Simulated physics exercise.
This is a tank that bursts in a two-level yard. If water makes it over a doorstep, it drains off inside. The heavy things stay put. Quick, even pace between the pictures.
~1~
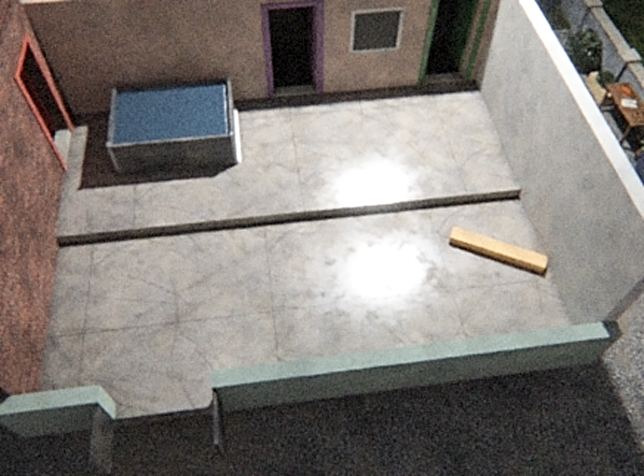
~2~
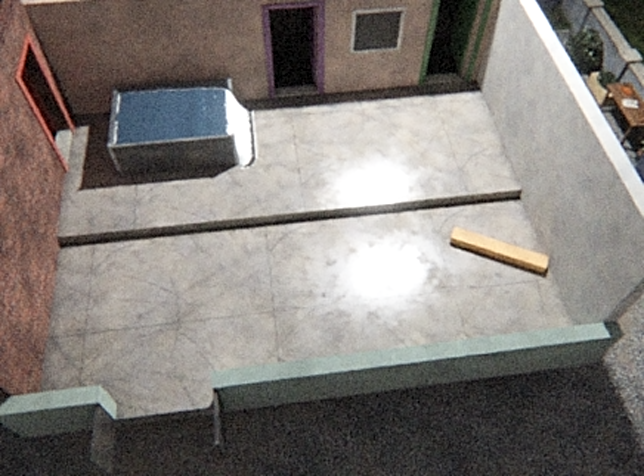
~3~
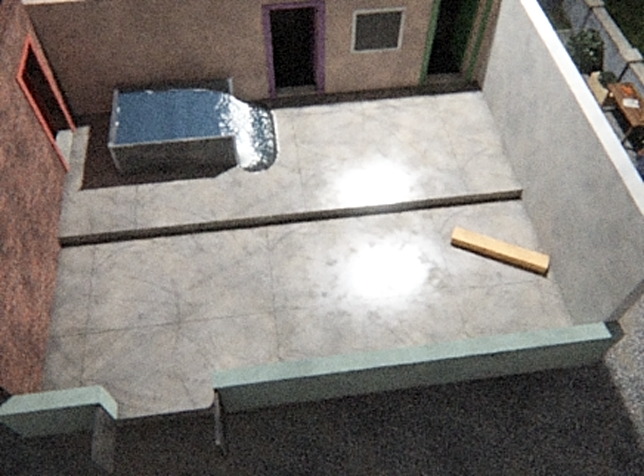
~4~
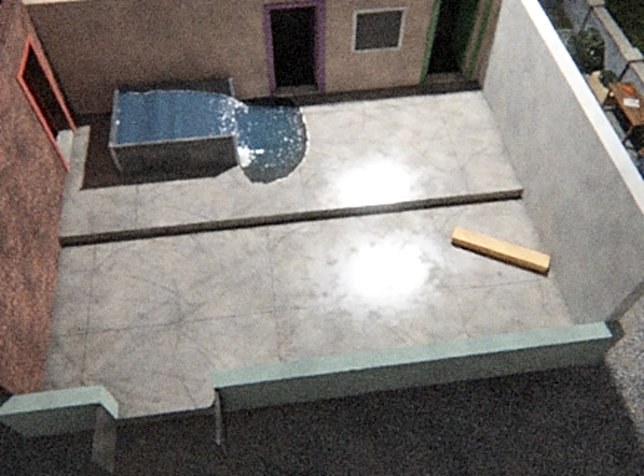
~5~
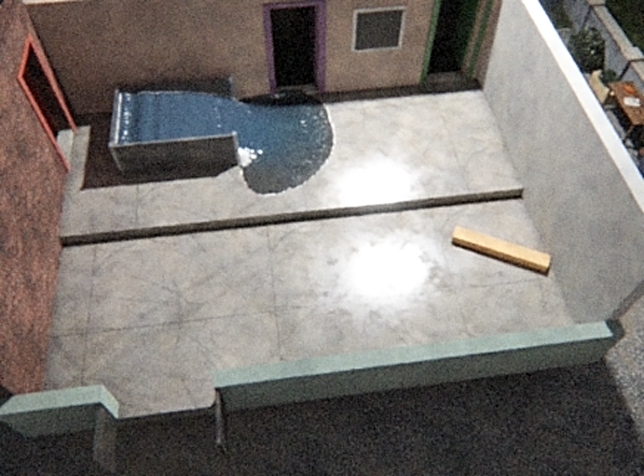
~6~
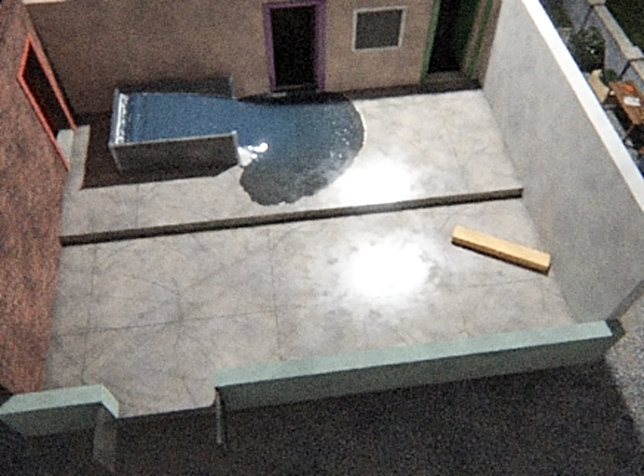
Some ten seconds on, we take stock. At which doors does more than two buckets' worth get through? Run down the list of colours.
The purple door lets through more than two buckets; the red door lets through two buckets or less; the green door lets through more than two buckets.
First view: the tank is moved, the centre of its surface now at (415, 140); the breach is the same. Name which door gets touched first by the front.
The green one.
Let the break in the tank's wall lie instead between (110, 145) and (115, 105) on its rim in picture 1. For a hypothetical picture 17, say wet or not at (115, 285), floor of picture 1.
Submerged.
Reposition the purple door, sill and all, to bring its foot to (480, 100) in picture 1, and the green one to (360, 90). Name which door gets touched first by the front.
Answer: The green-painted one.
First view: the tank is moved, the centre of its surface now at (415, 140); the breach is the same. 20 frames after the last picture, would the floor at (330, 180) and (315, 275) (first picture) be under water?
Taking both places in turn, they end up unaffected and unaffected.
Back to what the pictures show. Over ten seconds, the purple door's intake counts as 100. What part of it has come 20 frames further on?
Estimate: Some 90 per cent.
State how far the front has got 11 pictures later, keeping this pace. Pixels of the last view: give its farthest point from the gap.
My guess is roughly (520, 199).
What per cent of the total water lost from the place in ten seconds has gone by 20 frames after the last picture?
Near 45 %.
A moment on, water covers 25 % of the floor; the purple door under two buckets in, the red door not reached, the green door wet at the sill, nothing in.
Next, water covers 40 % of the floor; the purple door over two buckets in, the red door not reached, the green door wet at the sill, nothing in.
Then, water covers 50 % of the floor; the purple door over two buckets in, the red door not reached, the green door over two buckets in.
Later, water covers 55 % of the floor; the purple door over two buckets in, the red door not reached, the green door far over two buckets in.
In the end, water covers 75 % of the floor; the purple door over two buckets in, the red door not reached, the green door far over two buckets in.
